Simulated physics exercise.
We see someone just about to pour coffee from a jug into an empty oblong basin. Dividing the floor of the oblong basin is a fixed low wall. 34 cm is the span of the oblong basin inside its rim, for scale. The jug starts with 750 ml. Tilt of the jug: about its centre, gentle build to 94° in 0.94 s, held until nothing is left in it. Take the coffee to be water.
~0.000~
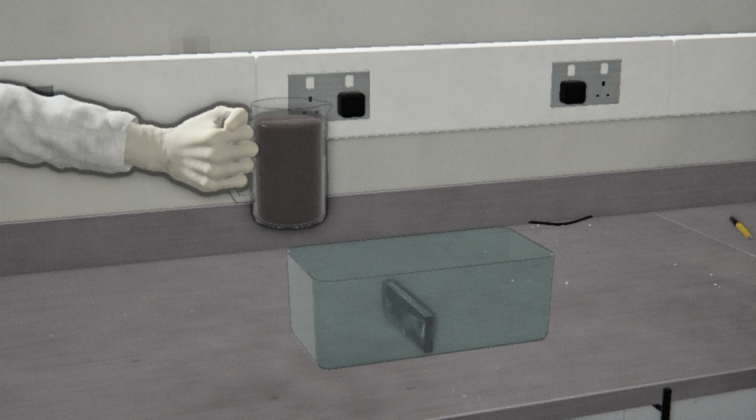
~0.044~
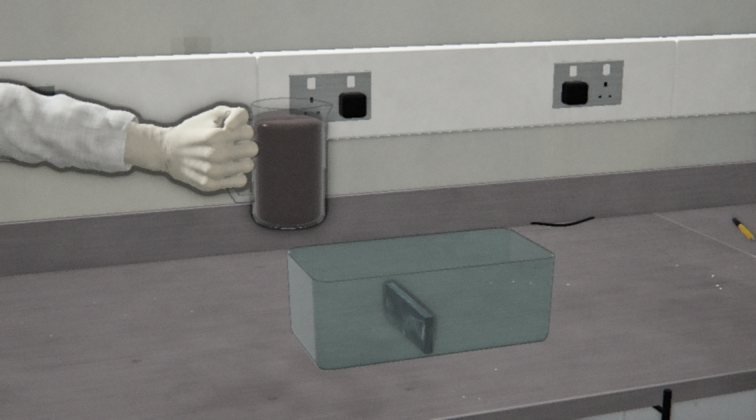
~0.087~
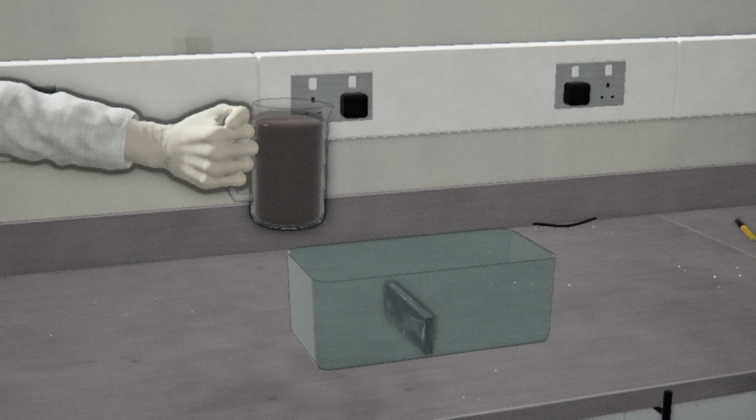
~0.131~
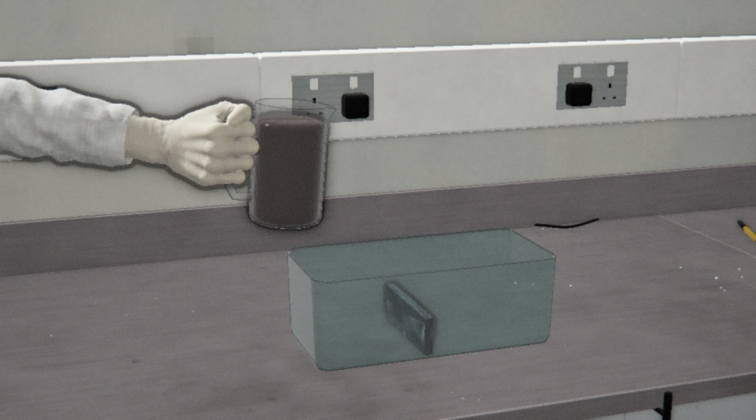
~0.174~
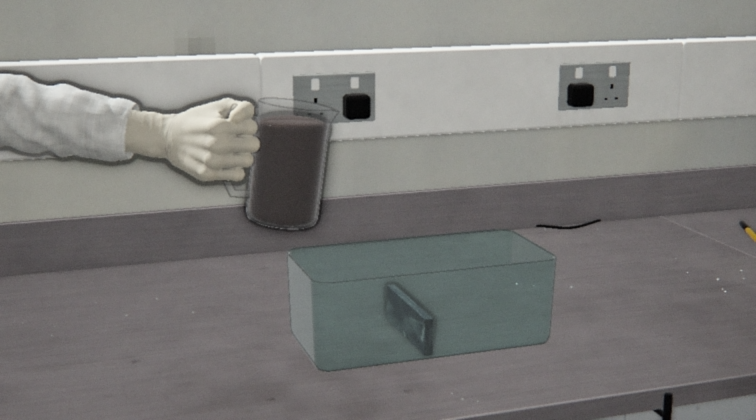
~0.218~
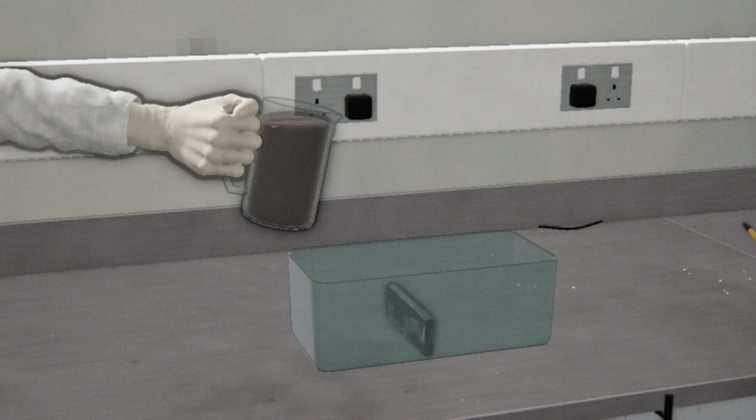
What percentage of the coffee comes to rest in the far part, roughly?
46 %.
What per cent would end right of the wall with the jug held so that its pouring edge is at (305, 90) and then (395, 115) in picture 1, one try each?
Result: 5 per cent, then 95 per cent.
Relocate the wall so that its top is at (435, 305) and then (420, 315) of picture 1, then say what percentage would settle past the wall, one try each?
5 then 25 %.
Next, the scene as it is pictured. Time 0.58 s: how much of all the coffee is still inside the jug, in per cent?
Around 90 percent.
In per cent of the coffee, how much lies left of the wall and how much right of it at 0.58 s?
I'd say some 1 in a hundred on the left and 0 on the right.
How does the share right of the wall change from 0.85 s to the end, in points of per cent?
It goes up by about 32.
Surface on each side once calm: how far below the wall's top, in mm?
The left side gives some 34 mm, the right side some 40 mm.
By 0.58 s the tilt is 65° and 90 per cent is still to pour, 1 is left of the wall and 0 right of it.
By 0.85 s the tilt is 92° and 56 per cent is still to pour, 12 is left of the wall and 14 right of it.
By 1.13 s the tilt is 94° and 20 per cent is still to pour, 30 is left of the wall and 41 right of it.
By 1.44 s the tilt is 94° and 7 per cent is still to pour, 44 is left of the wall and 46 right of it.
At rest 52 per cent lies left of the wall, 46 right of it and 1 outside.
